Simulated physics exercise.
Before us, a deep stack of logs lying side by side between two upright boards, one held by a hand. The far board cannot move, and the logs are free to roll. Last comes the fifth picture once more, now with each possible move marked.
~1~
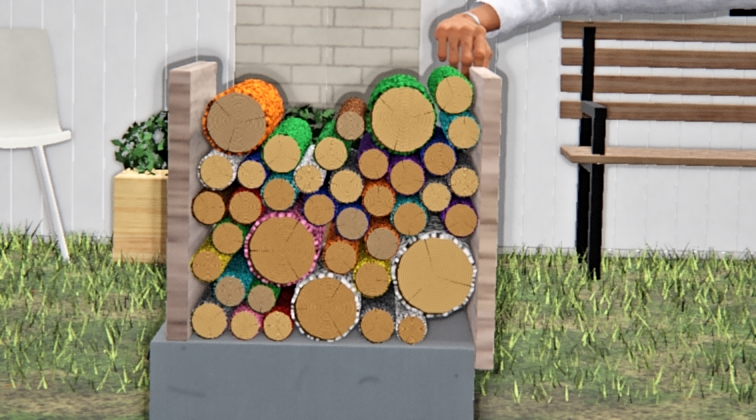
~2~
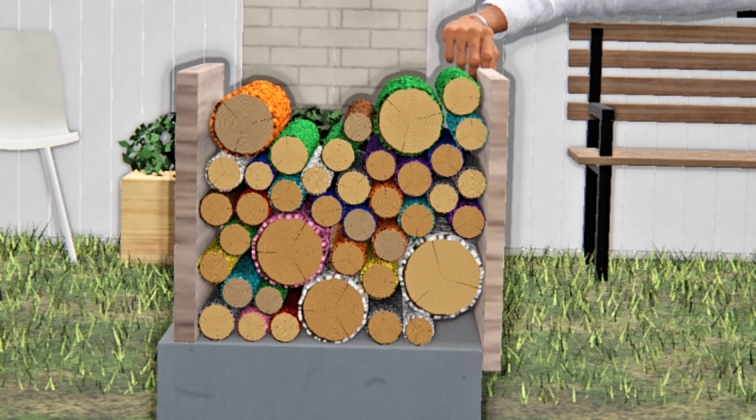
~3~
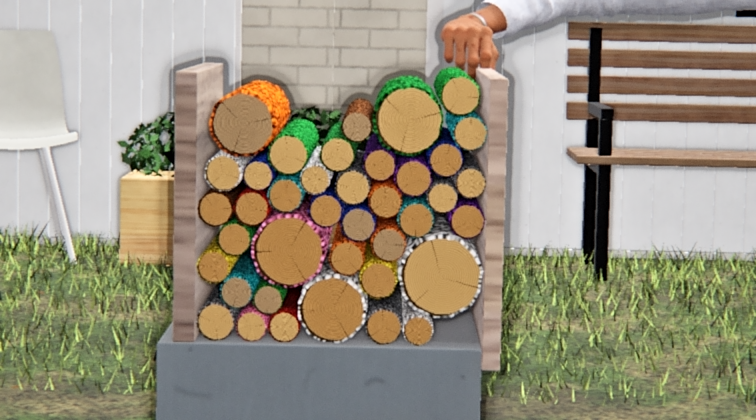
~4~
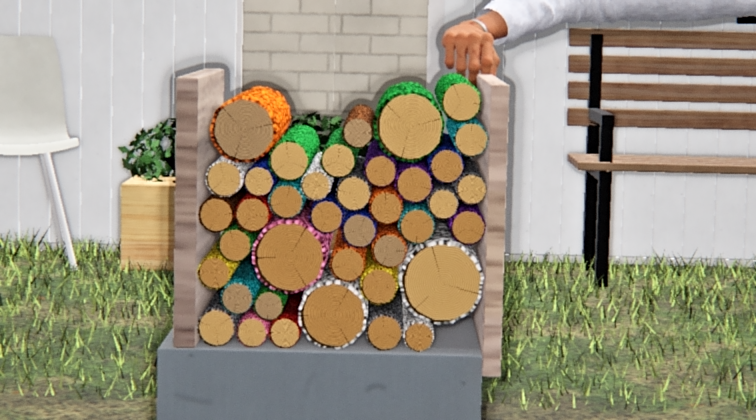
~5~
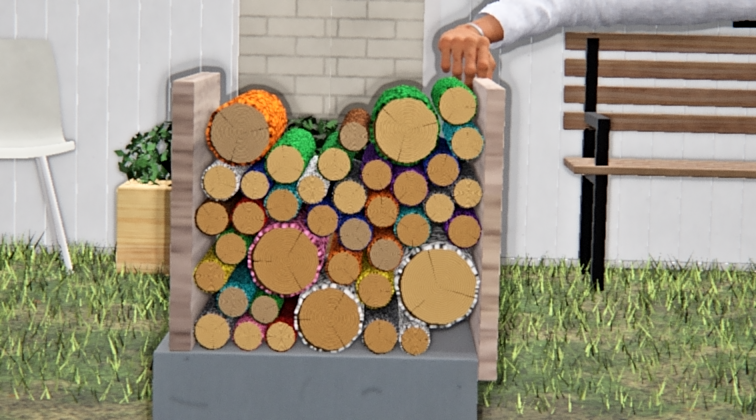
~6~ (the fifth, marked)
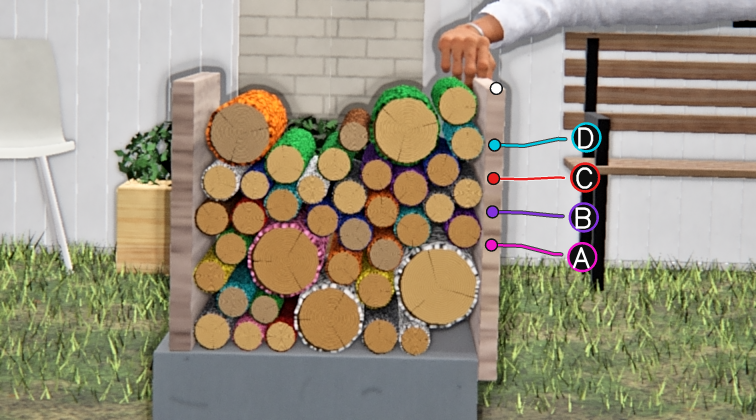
On a grassy yard before a white wall, a hand grips the top of the right-hand upright board beside a stack of logs with colourful sides on a grey block. The whole view shifts slightly right, then down and a little back left, while the logs stay packed in place.
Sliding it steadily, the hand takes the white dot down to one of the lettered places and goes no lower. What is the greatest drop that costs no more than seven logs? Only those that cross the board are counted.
No lower than A.
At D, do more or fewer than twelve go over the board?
It loses fewer than twelve.
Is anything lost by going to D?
No.
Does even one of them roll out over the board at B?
At B: Yes.
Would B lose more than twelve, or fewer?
It loses fewer than twelve.
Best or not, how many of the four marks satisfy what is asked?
Four of the four.
On the copy, A at (492, 245); B at (493, 212); C at (494, 179); D at (495, 145); the white dot at (497, 89).
On A. First, top of the board (484, 157).
Then, top of the board (482, 234).
Finally, top of the board (482, 244), five out over the board.
By contrast, B two out over the board; C none out over the board; D none out over the board.
